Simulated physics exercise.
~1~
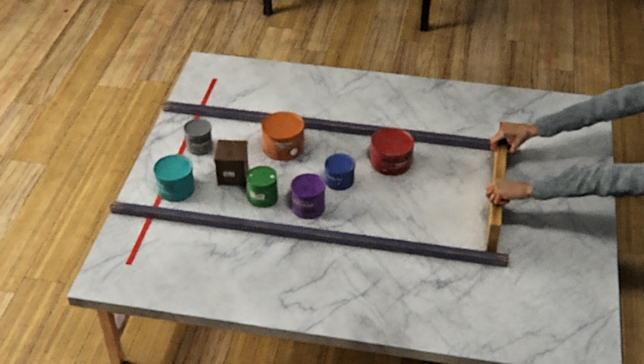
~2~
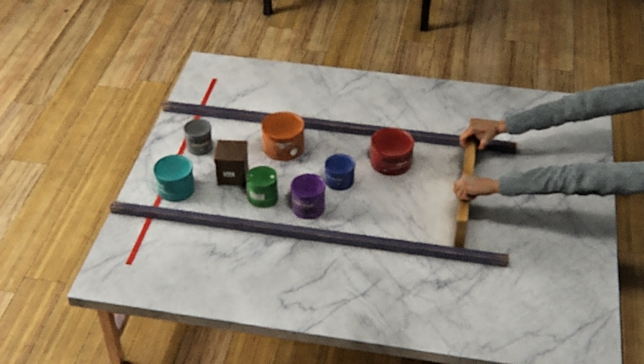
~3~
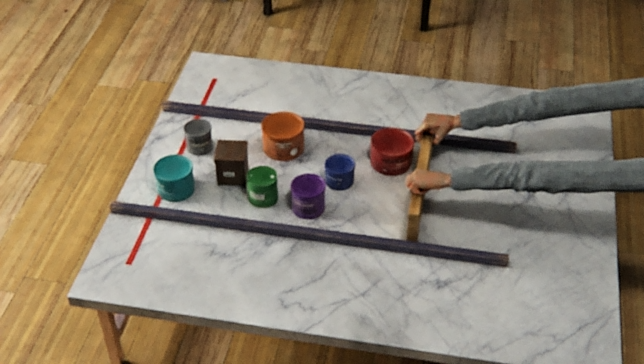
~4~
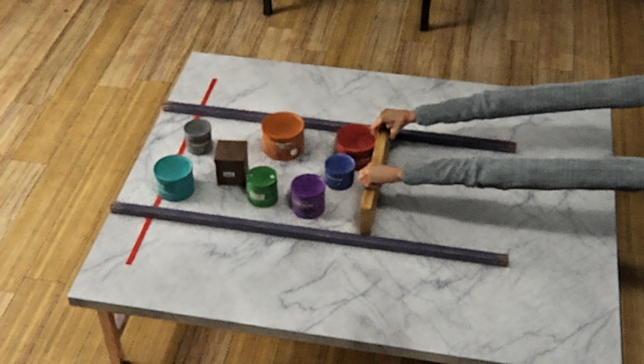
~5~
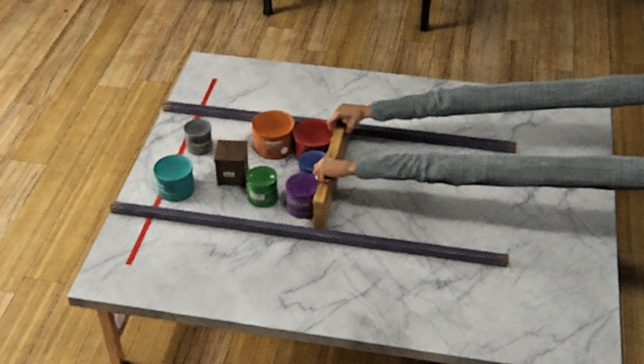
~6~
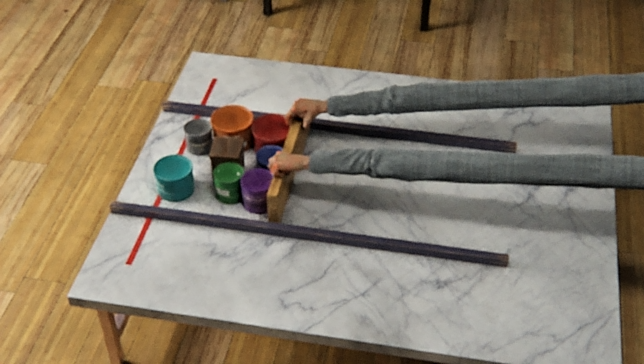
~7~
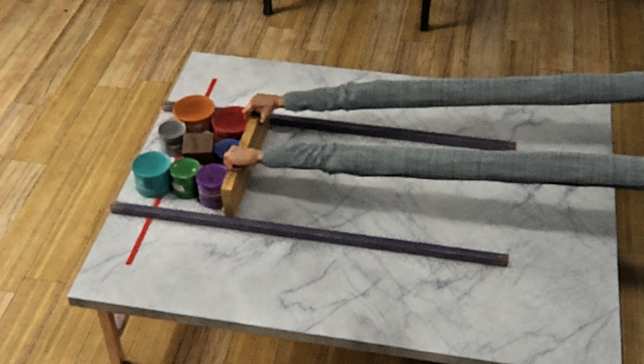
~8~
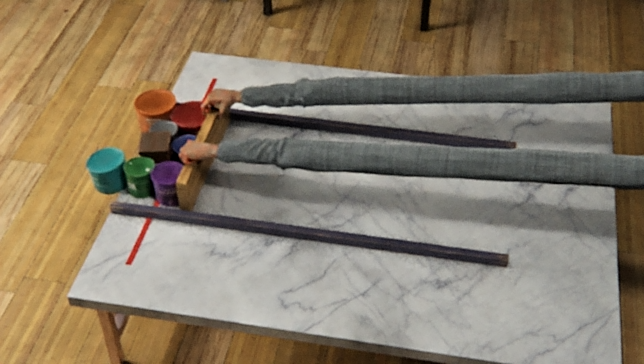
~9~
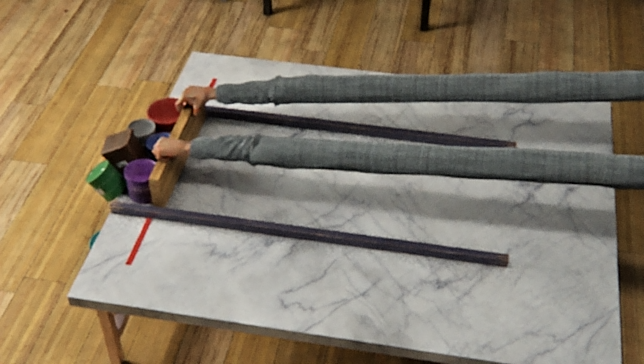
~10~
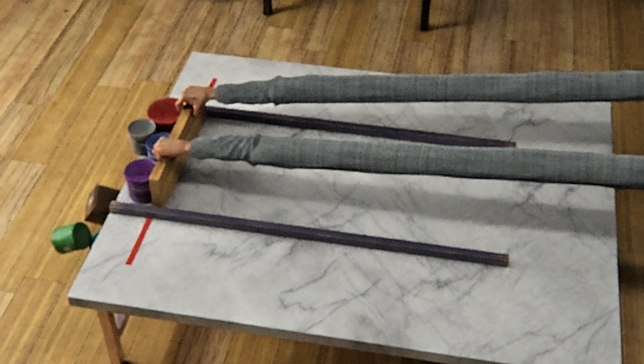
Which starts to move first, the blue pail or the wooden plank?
The wooden plank starts to move first, sliding left under the hands while the blue pail is still standing in its place.
